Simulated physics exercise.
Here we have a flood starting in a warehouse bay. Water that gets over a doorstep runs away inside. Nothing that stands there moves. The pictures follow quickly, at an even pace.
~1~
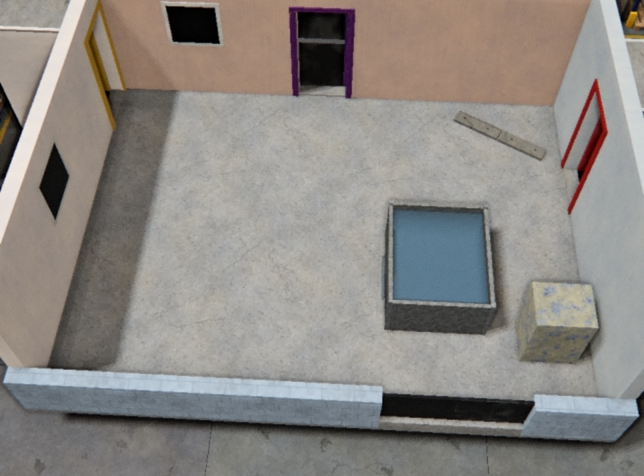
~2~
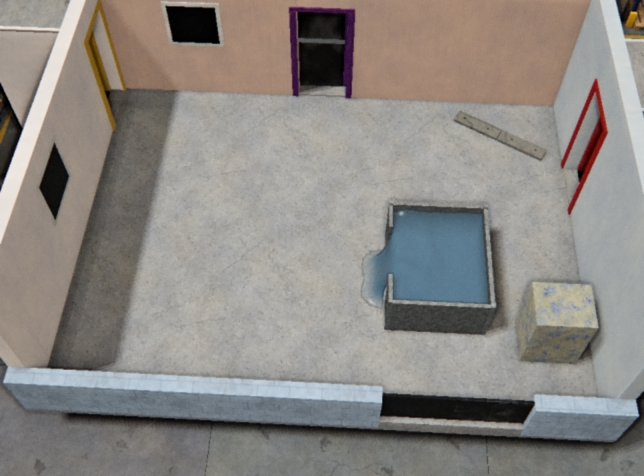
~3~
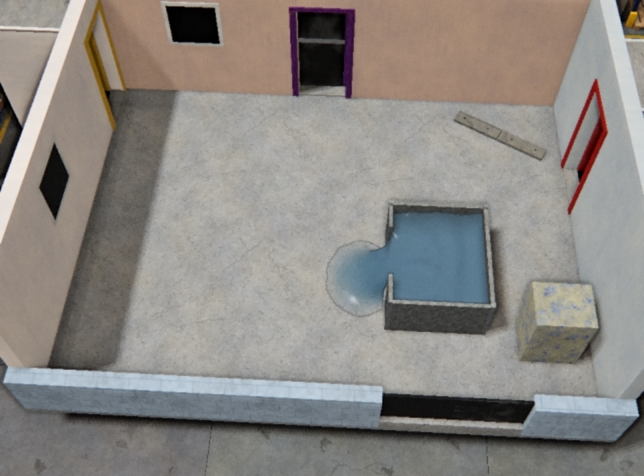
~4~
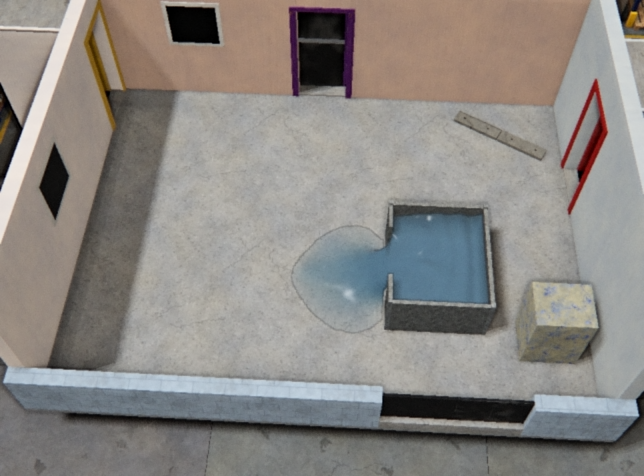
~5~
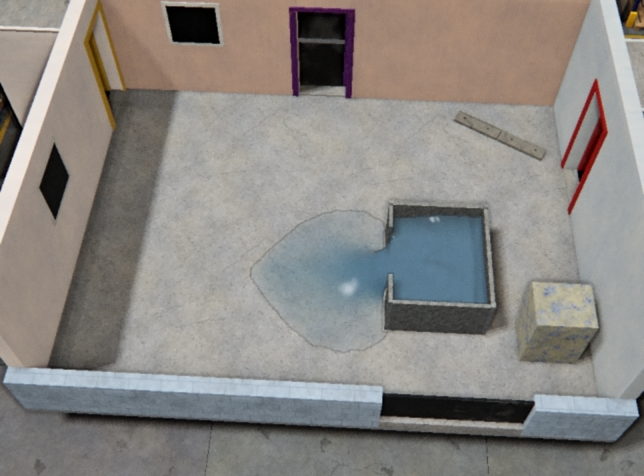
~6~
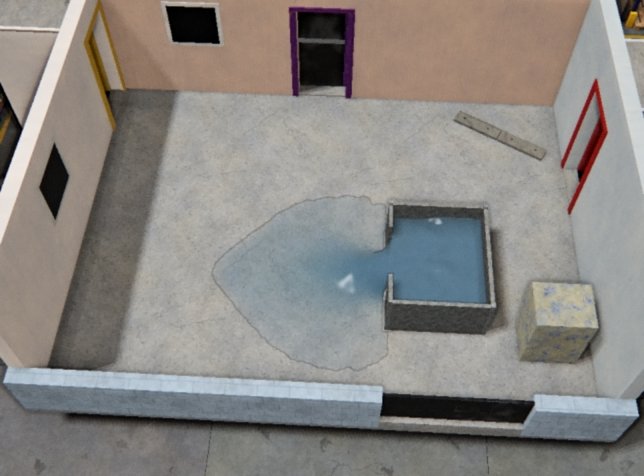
Water poured out through a gap in the left side of a square tank and spread leftward across the warehouse floor in a steadily widening pool, while everything else stayed still.
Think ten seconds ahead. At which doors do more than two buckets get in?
One by one: The red door holds within the limit; the yellow door floods; the purple door holds within the limit.
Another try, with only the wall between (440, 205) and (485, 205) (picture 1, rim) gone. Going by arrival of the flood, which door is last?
That is the yellow door.
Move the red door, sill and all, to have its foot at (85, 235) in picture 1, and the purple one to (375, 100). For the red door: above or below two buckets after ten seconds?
One by one: Red floods.
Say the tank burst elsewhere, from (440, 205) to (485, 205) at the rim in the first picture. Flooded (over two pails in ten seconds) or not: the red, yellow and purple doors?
Then: The red door is over, the yellow door takes more, the purple door goes over.
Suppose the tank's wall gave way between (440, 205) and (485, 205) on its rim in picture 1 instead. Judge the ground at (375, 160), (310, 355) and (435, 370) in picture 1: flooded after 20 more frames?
In turn: Flooded, free of water, clear.
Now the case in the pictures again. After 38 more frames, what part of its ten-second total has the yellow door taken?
I make it 50 per cent.
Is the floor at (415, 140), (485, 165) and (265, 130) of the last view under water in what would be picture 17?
One after the other: Not flooded, no water, wet.
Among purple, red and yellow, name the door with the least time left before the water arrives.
First comes the yellow door.
A moment on, water covers 35 % of the floor; the red door not reached, the yellow door not reached, the purple door not reached.
Next, water covers 50 % of the floor; the red door not reached, the yellow door not reached, the purple door not reached.
Then, water covers 50 % of the floor; the red door not reached, the yellow door under two buckets in, the purple door wet at the sill, nothing in.
Later, water covers 50 % of the floor; the red door not reached, the yellow door over two buckets in, the purple door wet at the sill, nothing in.
In the end, water covers 80 % of the floor; the red door not reached, the yellow door far over two buckets in, the purple door under two buckets in.
